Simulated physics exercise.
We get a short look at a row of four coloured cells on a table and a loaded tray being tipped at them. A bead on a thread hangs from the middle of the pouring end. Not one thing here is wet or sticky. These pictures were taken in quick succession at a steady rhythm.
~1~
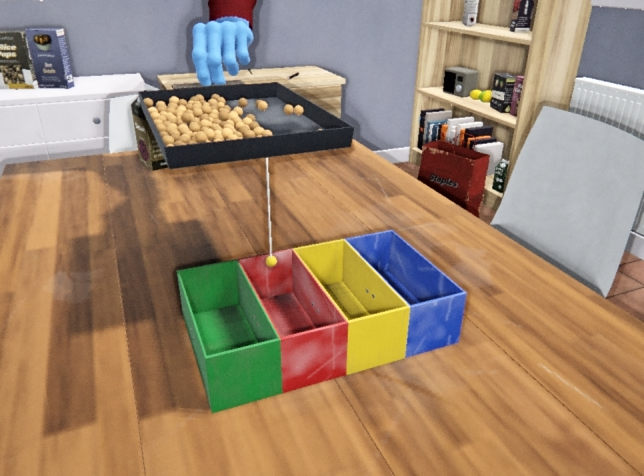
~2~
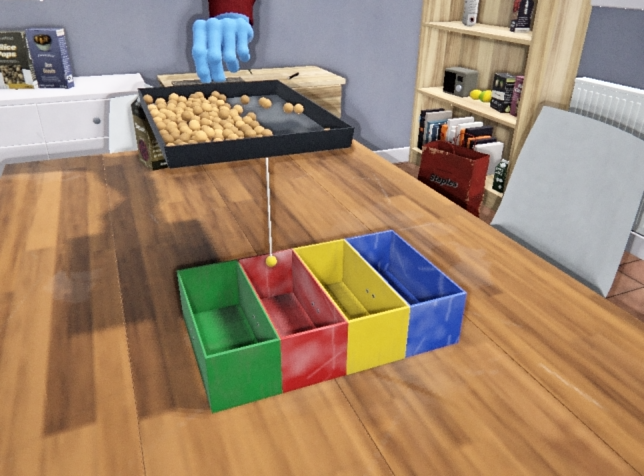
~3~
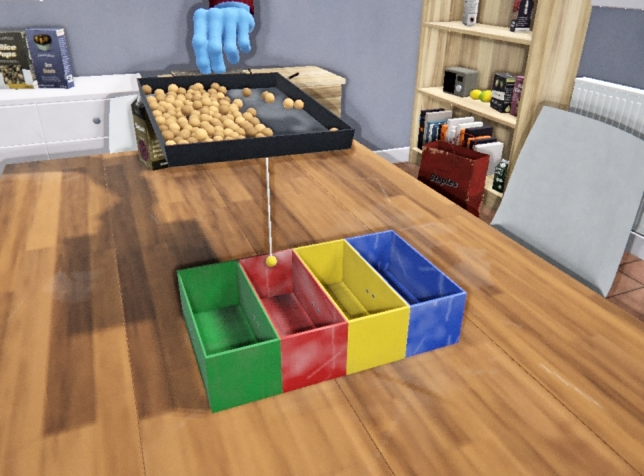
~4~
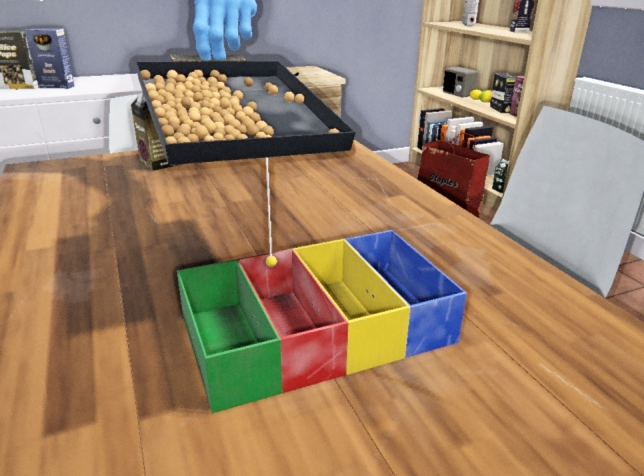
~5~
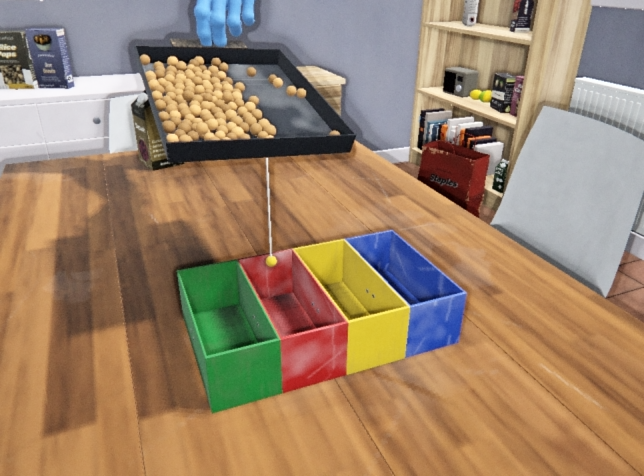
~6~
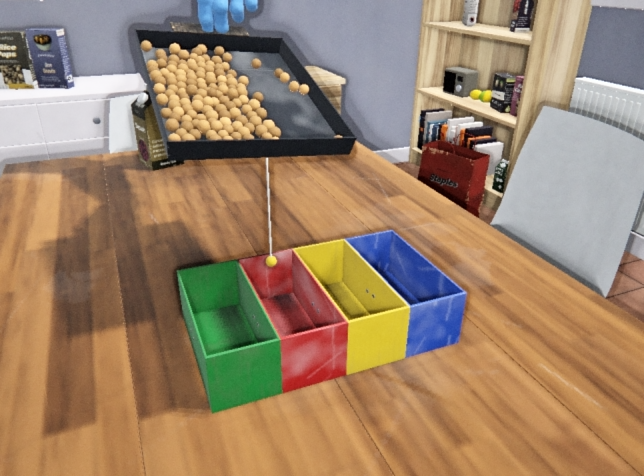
A blue hand rose behind a dark tray of round wooden beads as its far side lifted, tilting it toward the four coloured cells, and the beads shifted slightly inside.
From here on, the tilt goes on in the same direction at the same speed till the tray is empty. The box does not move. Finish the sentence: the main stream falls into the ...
... Yellow cell.
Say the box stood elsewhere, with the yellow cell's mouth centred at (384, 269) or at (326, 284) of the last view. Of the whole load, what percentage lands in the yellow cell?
30, then 40 %.
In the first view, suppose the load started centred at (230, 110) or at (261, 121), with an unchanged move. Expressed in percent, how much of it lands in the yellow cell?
Around 60 in a hundred the first time, around 60 in a hundred the second.
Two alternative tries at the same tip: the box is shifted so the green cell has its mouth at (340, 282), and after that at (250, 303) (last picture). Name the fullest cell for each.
Green; yellow.
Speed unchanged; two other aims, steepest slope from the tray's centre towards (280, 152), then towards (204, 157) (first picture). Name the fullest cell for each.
That yellow cell, then the green cell.
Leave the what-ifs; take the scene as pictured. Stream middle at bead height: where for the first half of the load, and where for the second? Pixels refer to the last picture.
Close to (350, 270), then close to (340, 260).
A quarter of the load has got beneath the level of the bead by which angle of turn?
95 degrees.
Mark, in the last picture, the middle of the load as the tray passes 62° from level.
Load centre: Approx. (279, 110).
Soon, tray tipped steeply; nearly all on the tray; a stray few in the yellow cell; a stray few falling or outside the box.
A while on, tray tipped past a quarter turn; about a quarter on the tray; about a third in the yellow cell; a small part in the red cell; a stray few in the blue cell; a stray few in the green cell; about a quarter falling or outside the box.
Towards the end, tray tipped past a quarter turn; about two thirds in the yellow cell; about a quarter in the red cell; a small part in the blue cell; a small part in the green cell; a small part falling or outside the box.
Finally, tray tipped past a quarter turn; about two thirds in the yellow cell; about a quarter in the red cell; a small part in the blue cell; a small part in the green cell; a small part outside the box.
